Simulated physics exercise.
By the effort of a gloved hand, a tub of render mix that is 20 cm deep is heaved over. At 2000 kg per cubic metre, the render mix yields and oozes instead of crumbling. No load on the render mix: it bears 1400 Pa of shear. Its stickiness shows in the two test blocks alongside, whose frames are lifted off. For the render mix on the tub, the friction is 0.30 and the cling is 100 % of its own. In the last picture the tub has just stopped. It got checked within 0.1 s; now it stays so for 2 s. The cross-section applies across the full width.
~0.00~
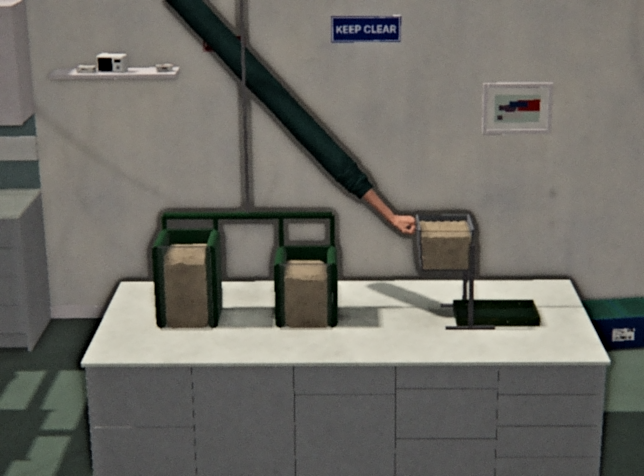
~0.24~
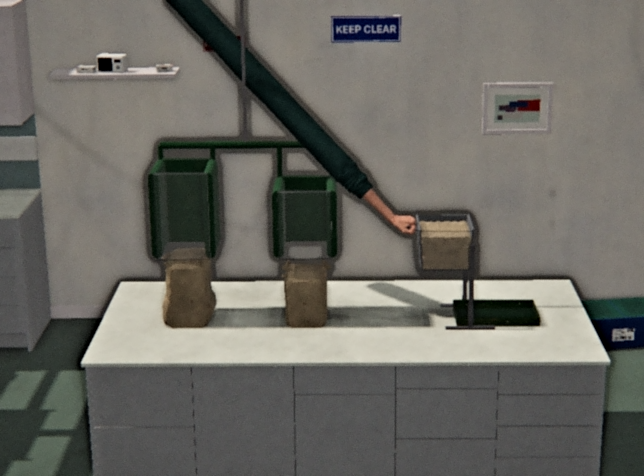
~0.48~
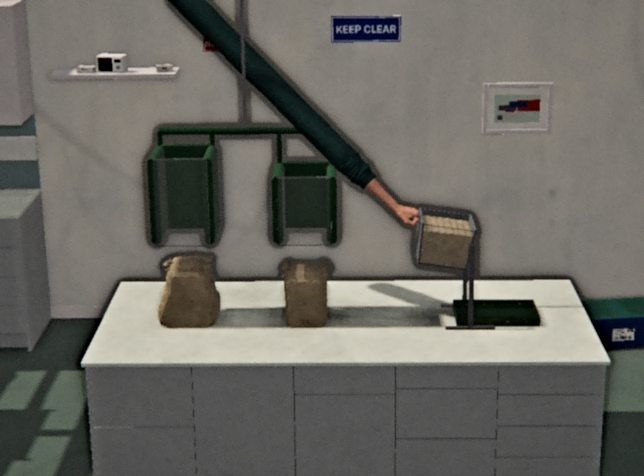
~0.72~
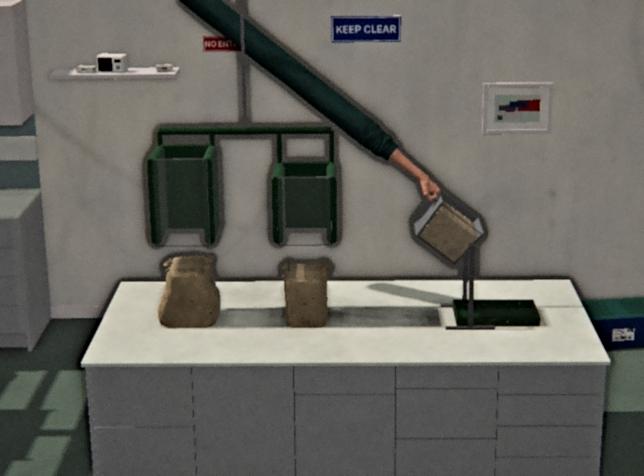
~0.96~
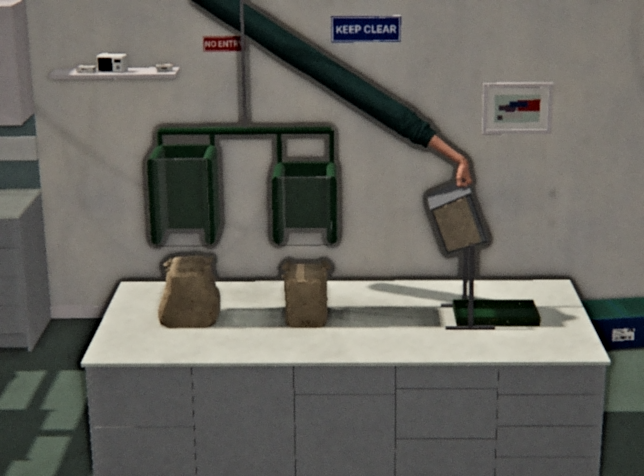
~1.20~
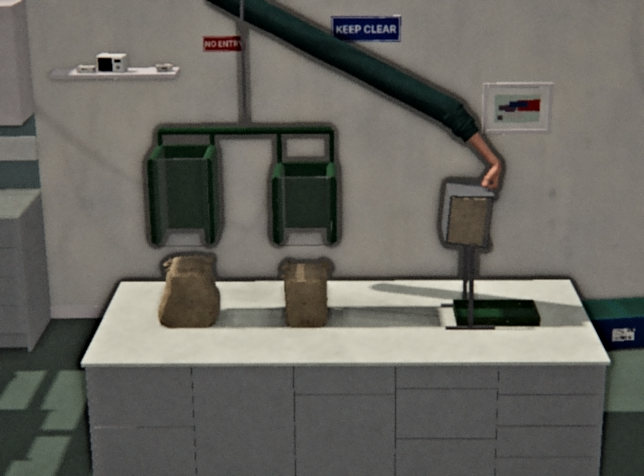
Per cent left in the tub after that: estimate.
Roughly 100 percent.
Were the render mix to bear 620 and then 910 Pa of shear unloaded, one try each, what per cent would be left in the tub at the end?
First 40 %, second 40 %.
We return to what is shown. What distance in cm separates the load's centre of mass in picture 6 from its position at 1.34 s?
I'd put the distance at about 0 centimetres.
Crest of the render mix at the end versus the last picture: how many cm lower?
Roughly 0 cm.
By 1.34 s, the tub is at 95 degrees and holds 100 %.
By 1.51 s, the tub is at 95 degrees and holds 100 %.
By 1.68 s, the tub is at 95 degrees and holds 100 %.
By 1.85 s, the tub is at 95 degrees and holds 100 %.
By 3.20 s, at the end, the tub is at 95 degrees and holds 100 %.
